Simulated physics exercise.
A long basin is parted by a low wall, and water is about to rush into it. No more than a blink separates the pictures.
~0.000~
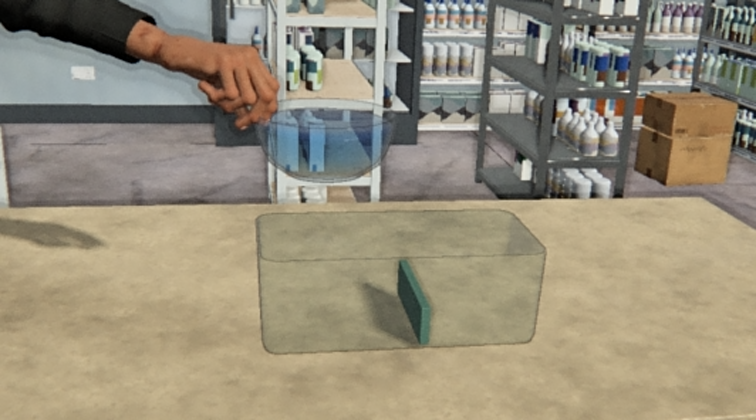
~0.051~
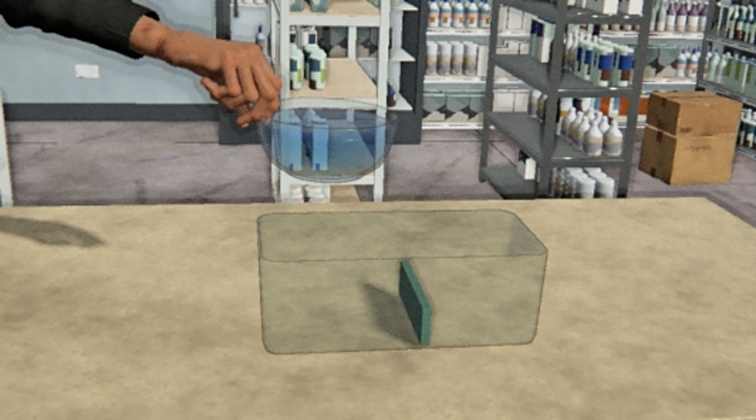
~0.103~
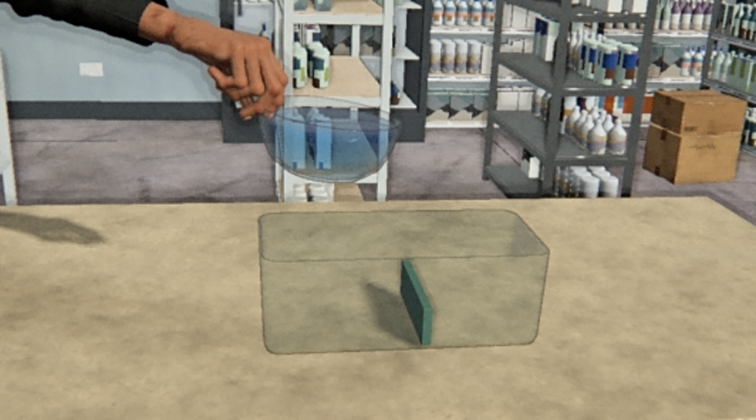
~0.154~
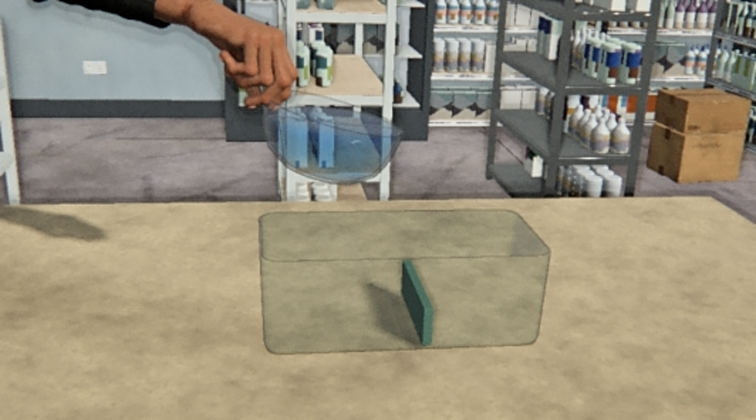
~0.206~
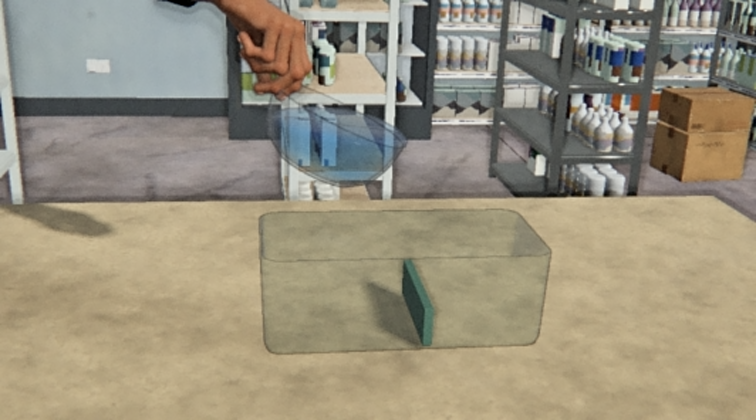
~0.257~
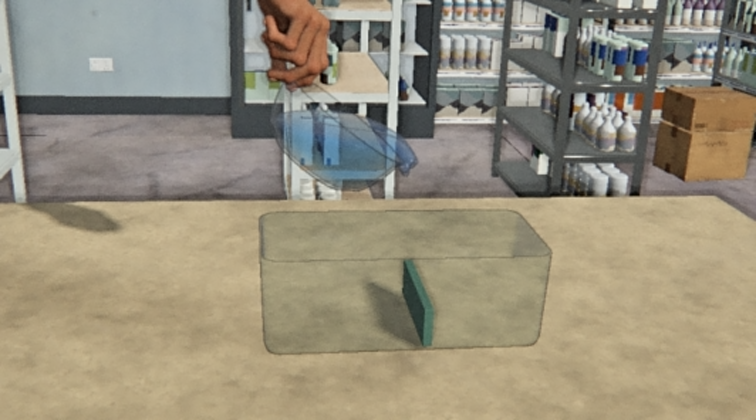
To begin with, a hand holds a clear bowl of blue water level above a long transparent basin with a low green wall inside. The hand shifts right and tilts the bowl, slightly and then more steeply, lowering its right rim, and water begins to pour over that edge.
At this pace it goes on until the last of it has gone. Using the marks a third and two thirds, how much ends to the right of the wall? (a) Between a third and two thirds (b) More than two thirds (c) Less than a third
(a) Between a third and two thirds.
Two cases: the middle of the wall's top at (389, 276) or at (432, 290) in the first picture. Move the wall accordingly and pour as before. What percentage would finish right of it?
The first placement leaves close to 80 per cent, the second close to 35 per cent.
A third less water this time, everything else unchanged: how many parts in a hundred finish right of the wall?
40 per cent.
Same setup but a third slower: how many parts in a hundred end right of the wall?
I'd put it at some 70 percent.
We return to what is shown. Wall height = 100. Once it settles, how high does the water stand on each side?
Once it is still, the left part shows 30 per cent and the right part 40.
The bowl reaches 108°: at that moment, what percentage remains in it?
Around 5 in a hundred.
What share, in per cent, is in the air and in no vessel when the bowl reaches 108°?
I'd say some 15 per cent.
A moment on, the bowl is tipped right over and 5 per cent is still to pour, 26 is left of the wall and 54 right of it.
Next, the bowl is tipped right over and 0 per cent is still to pour, 42 is left of the wall and 46 right of it.
Then the bowl is tipped right over and 0 per cent is still to pour, 48 is left of the wall and 50 right of it.
Later the bowl is tipped right over and 0 per cent is still to pour, 48 is left of the wall and 49 right of it.
Finally, 48 per cent lies left of the wall, 50 right of it and 2 outside.
